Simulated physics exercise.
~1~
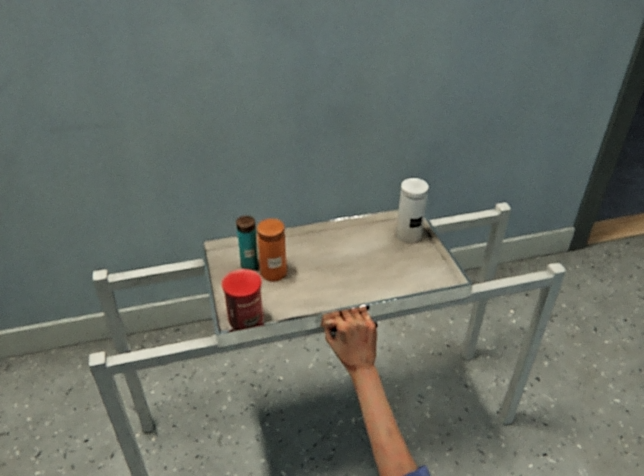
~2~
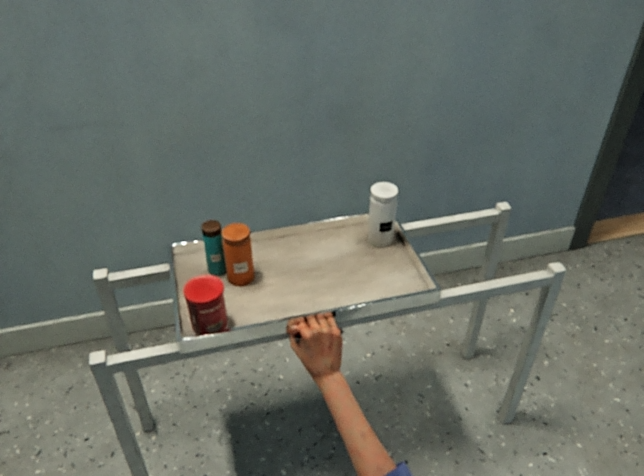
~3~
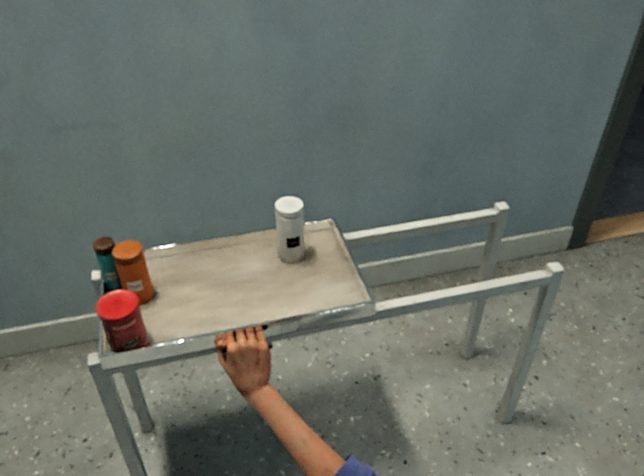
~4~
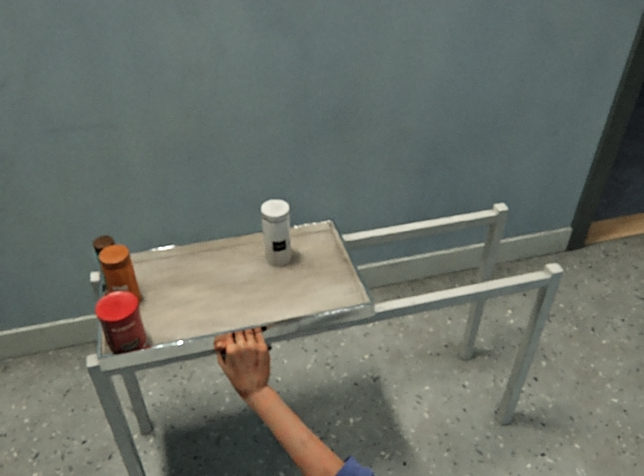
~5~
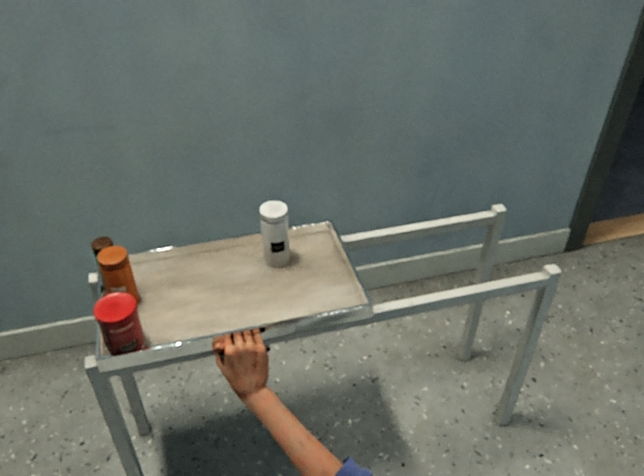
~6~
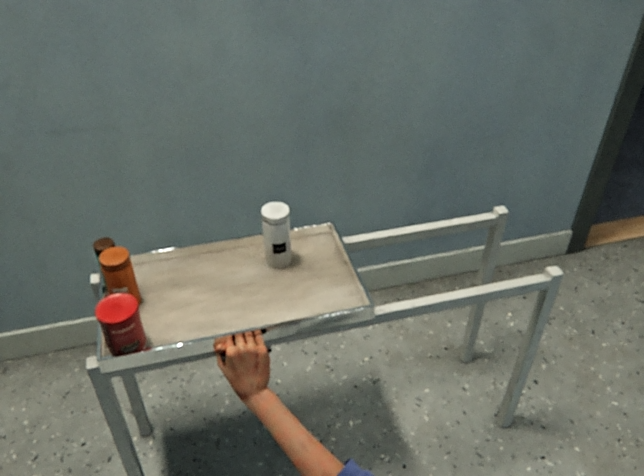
A hand slides the tray left until it stops, and the upright containers shift slightly.
